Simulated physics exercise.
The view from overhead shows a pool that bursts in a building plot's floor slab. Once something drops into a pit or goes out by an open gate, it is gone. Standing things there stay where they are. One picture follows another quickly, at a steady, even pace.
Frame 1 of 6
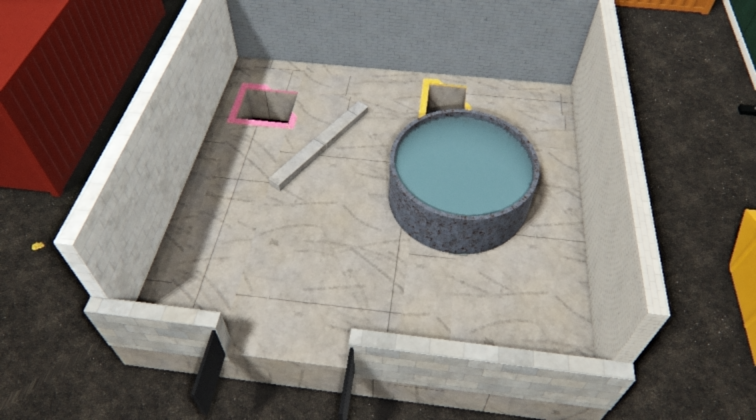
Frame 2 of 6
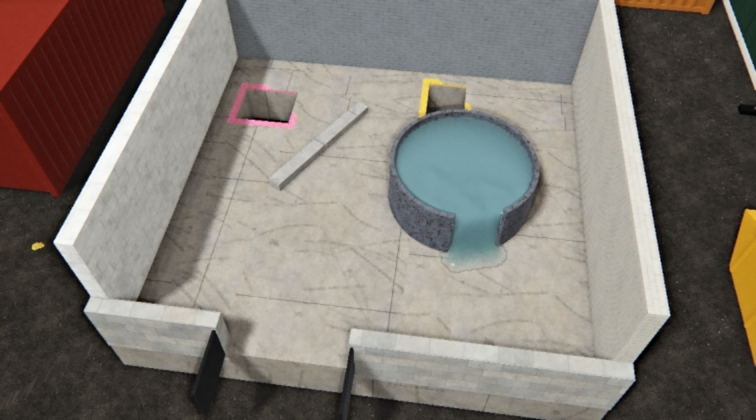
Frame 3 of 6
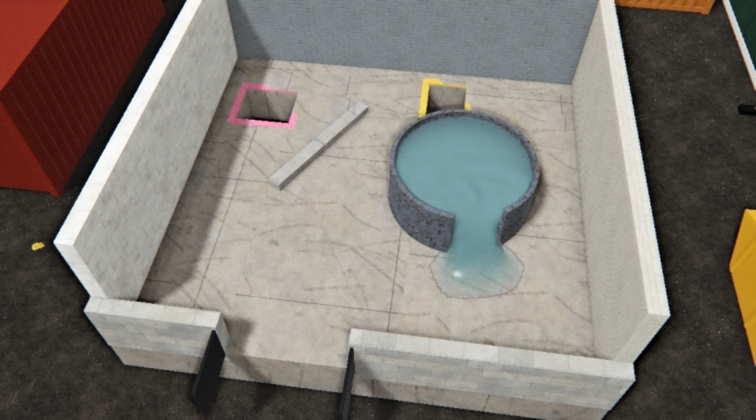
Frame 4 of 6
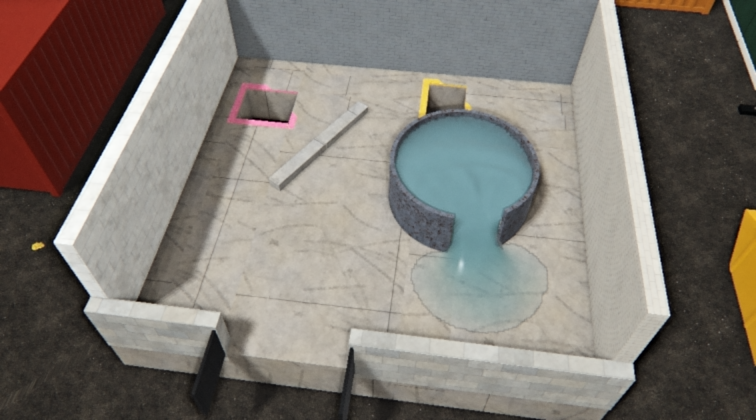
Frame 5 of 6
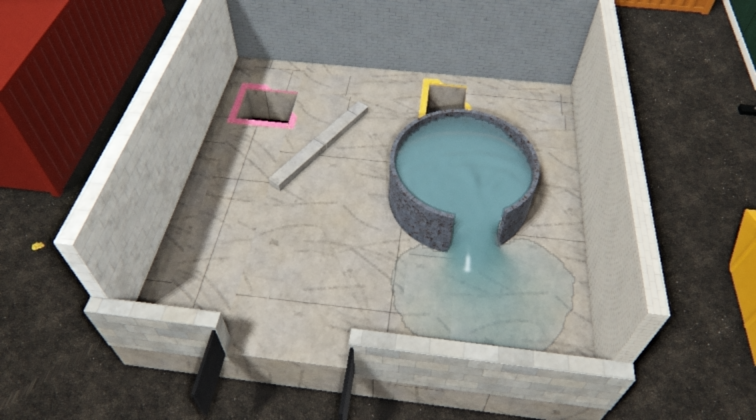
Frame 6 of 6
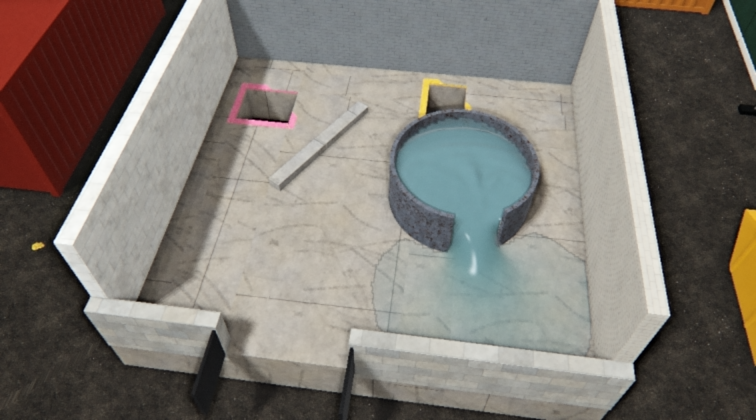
In a walled building plot with two square pits and an open gate, a round tank of still water burst at its front, and the water poured out and spread across the pale floor.
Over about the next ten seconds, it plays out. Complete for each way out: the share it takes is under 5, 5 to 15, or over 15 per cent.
Completed: For the gate it is 5 to 15 per cent; for the yellow pit it is 5 to 15 per cent; for the pink pit it is 5 to 15 per cent.
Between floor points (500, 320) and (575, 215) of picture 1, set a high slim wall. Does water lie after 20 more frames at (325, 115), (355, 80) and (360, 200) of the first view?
Spared; spared; spared.
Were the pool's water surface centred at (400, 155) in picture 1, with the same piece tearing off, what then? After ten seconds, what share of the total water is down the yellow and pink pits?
Estimated shares - yellow: Some 14 in a hundred; pink: Some 2 in a hundred.
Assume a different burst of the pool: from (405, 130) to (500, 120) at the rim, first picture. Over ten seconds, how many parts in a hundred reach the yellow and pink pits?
The yellow pit gets 50 per cent and the pink pit 15 per cent.
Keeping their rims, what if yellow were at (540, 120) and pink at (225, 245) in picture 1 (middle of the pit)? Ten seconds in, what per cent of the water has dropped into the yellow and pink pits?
Yellow gets 15 in a hundred; pink gets 15 in a hundred.
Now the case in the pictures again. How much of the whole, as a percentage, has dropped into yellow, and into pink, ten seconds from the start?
Shares, in order: 10 % and 8 %.
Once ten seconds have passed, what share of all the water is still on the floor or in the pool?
My figure is close to 74 percent.
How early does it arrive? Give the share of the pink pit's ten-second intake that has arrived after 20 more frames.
It works out at roughly 0 percent of the ten-second total.
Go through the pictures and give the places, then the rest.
In the first picture, still water in the round tank at (464, 164).
In the second picture, water pours out at (475, 240) and has run to (447, 261).
In the third picture, water pours out at (475, 240) and has run to (452, 291).
In the fourth picture, the front is at (495, 328), out from the gap at (475, 241).
In the fifth picture, the front is at a hidden place, out from the gap at (475, 240).
In the sixth picture, the front is at a hidden place, out from the gap at (475, 240).
A moment on, water covers 15 % of the floor; the gate 0 %, the yellow pit 0 %, the pink pit 0 %.
Next, water covers 25 % of the floor; the gate 1 %, the yellow pit 0 %, the pink pit 0 %.
Then, water covers 50 % of the floor; the gate 2 %, the yellow pit 0 %, the pink pit 0 %.
Later, water covers 70 % of the floor; the gate 5 %, the yellow pit 2 %, the pink pit 0 %.
In the end, water covers 90 % of the floor; the gate 8 %, the yellow pit 11 %, the pink pit 8 %.
